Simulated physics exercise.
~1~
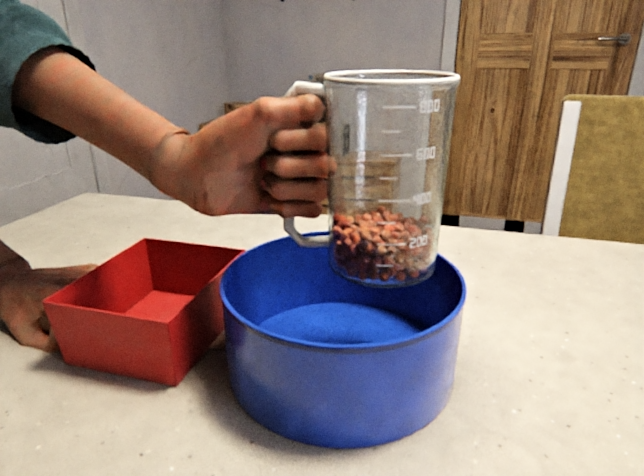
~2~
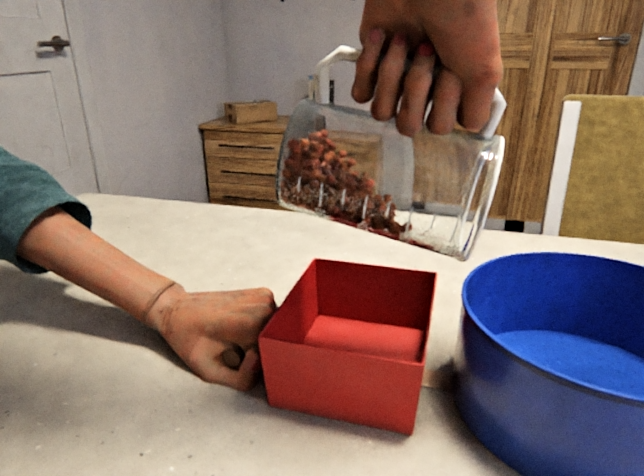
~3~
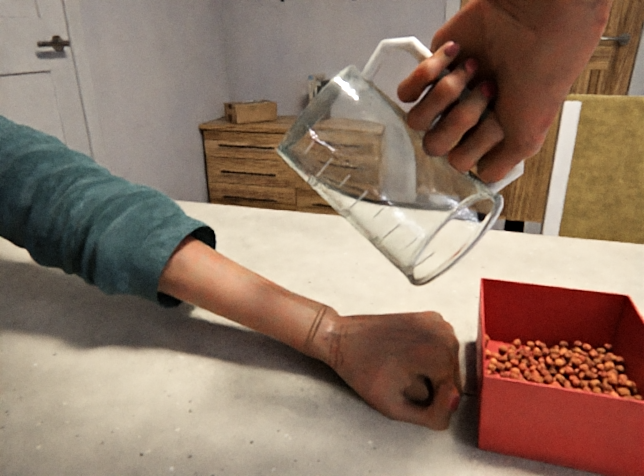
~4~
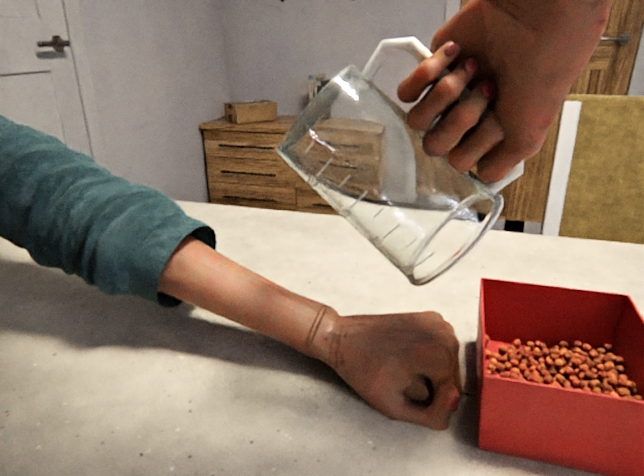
A person tipped a clear jug of small reddish-brown pellets while a blue pot and a red tin slid to the right beneath it, and the pellets ended up in the red tin, leaving the tilted jug empty above the table.
